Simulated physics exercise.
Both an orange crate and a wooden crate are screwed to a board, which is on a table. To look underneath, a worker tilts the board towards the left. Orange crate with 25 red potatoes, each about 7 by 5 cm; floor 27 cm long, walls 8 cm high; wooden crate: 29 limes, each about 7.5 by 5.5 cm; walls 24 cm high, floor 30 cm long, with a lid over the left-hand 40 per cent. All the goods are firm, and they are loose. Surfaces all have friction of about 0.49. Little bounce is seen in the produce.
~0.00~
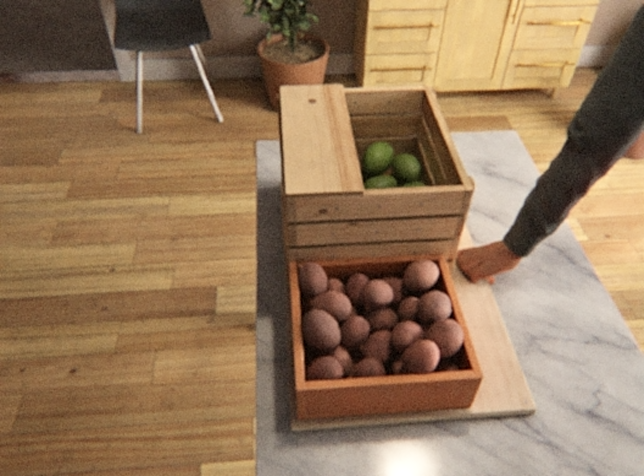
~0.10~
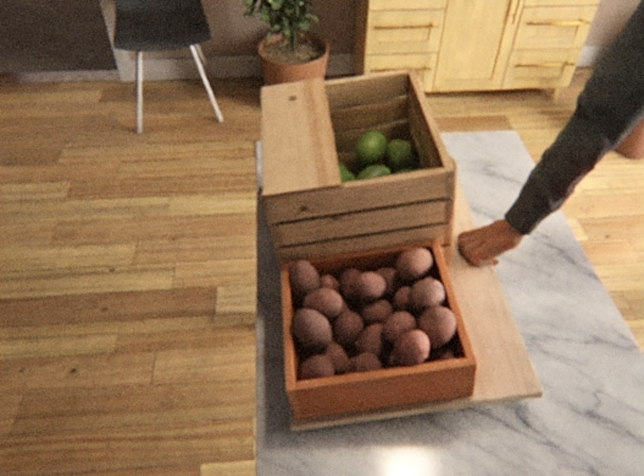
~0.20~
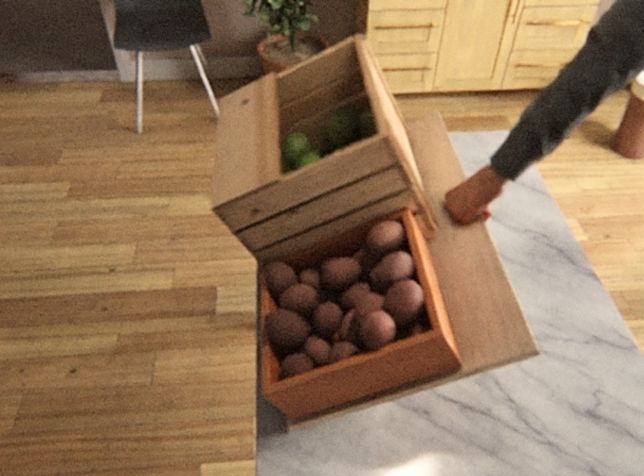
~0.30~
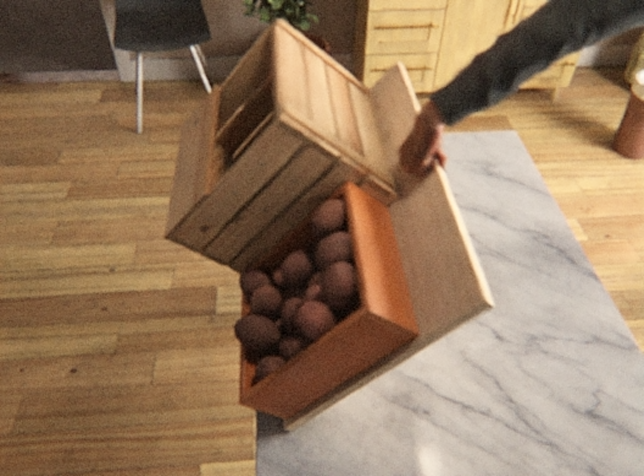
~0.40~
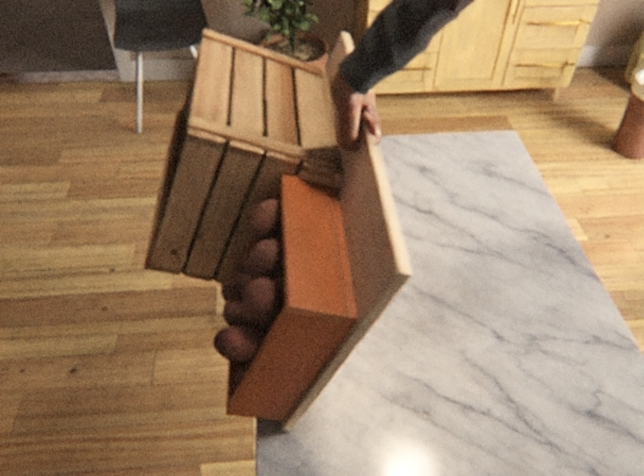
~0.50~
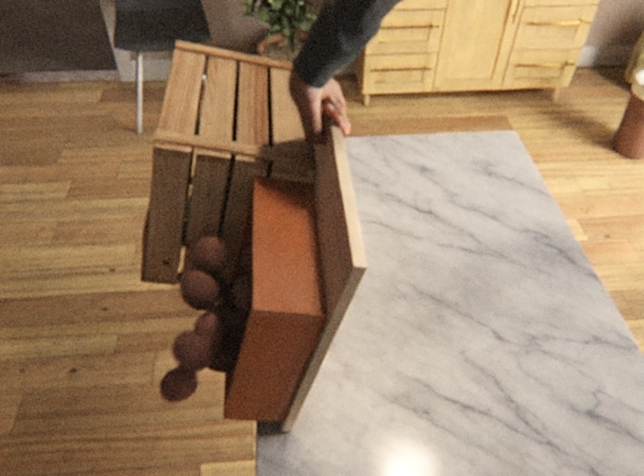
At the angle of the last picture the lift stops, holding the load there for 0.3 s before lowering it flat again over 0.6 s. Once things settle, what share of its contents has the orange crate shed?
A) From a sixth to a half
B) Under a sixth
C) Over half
(C) Over half.
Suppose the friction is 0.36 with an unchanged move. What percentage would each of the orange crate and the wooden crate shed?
In that case the orange crate sheds 60 per cent, while the wooden crate sheds 0 per cent.
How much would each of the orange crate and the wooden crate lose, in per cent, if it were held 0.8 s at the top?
Orange crate: 60%, wooden crate: 0%.
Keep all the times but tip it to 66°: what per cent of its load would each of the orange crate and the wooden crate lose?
Then orange crate 30 %, wooden crate 0 %.
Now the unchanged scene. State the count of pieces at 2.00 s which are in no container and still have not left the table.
The number is some 0.
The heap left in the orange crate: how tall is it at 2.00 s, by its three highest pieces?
Roughly 8 centimetres.
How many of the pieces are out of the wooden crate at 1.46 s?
The wooden crate is at around 0.
After 0.74 s, tilt 76°; 14 of 25 out of the orange crate and 0 of 29 out of the wooden crate.
After 1.04 s, tilt 49°; 16 of 25 out of the orange crate and 0 of 29 out of the wooden crate.
After 1.46 s, tilt 0°; 17 of 25 out of the orange crate and 0 of 29 out of the wooden crate.
When it is over (at 2.00 s), 17 of 25 out of the orange crate and 0 of 29 out of the wooden crate. Asked share, 17 of 25, 68 per cent.
